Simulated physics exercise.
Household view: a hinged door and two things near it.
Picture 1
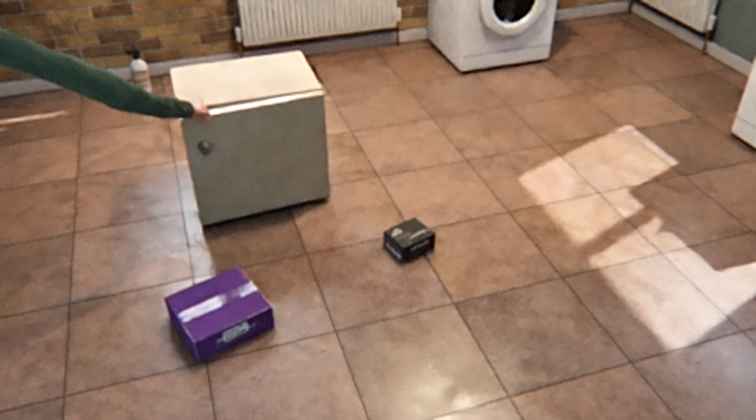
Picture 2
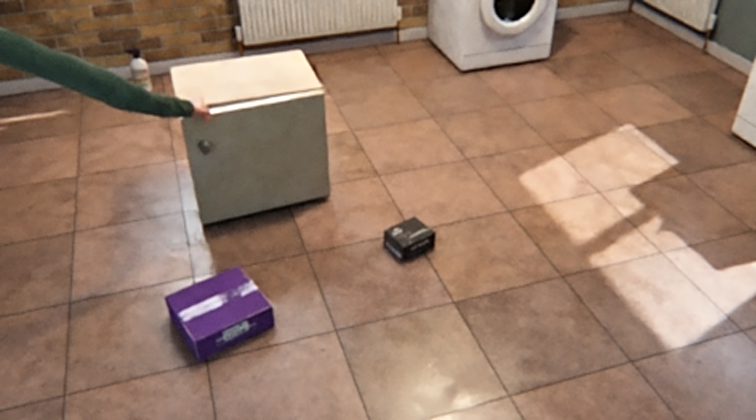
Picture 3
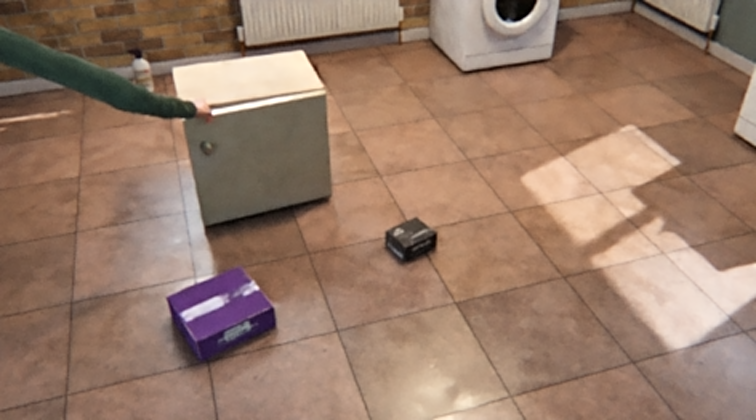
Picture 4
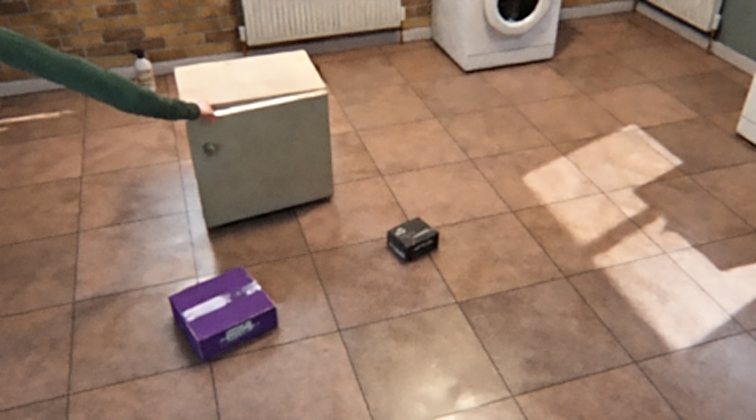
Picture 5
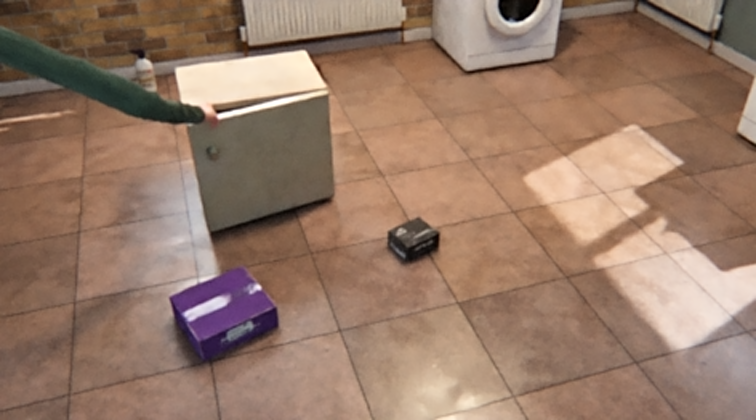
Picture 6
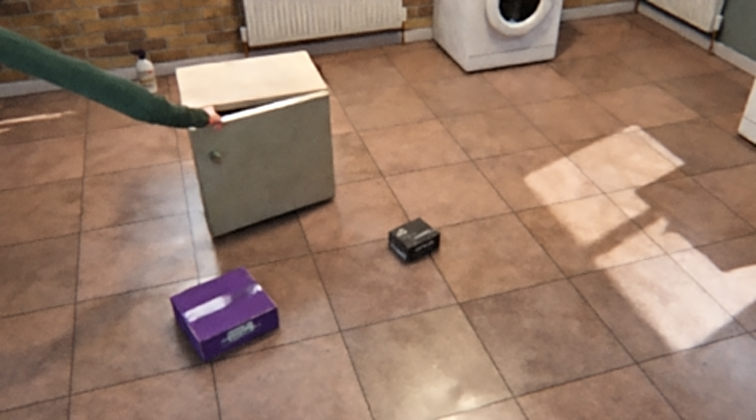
A green-sleeved arm reached in from the left and slowly pulled a small cabinet's door slightly open, while a purple parcel and a black box sat on the tiled floor nearby.
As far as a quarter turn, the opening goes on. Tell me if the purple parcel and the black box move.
As it turns out, the purple parcel remains where it is; the black box remains where it is.
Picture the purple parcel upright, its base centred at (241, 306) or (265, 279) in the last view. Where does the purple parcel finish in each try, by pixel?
It settles near (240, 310) and near (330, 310), respectively.
Then, 0.76 s later than the last frame, door 37° open; purple parcel at rest near (225, 312); black box at rest near (414, 239).
Then, 1.66 s later than the last frame, door 65° open; purple parcel at rest near (225, 312); black box at rest near (414, 239).
Then, 2.42 s later than the last frame, door 89° open; purple parcel at rest near (225, 312); black box at rest near (414, 239).
When it is over, the purple parcel escapes contact, near (225, 312); the black box escapes contact, near (414, 239).
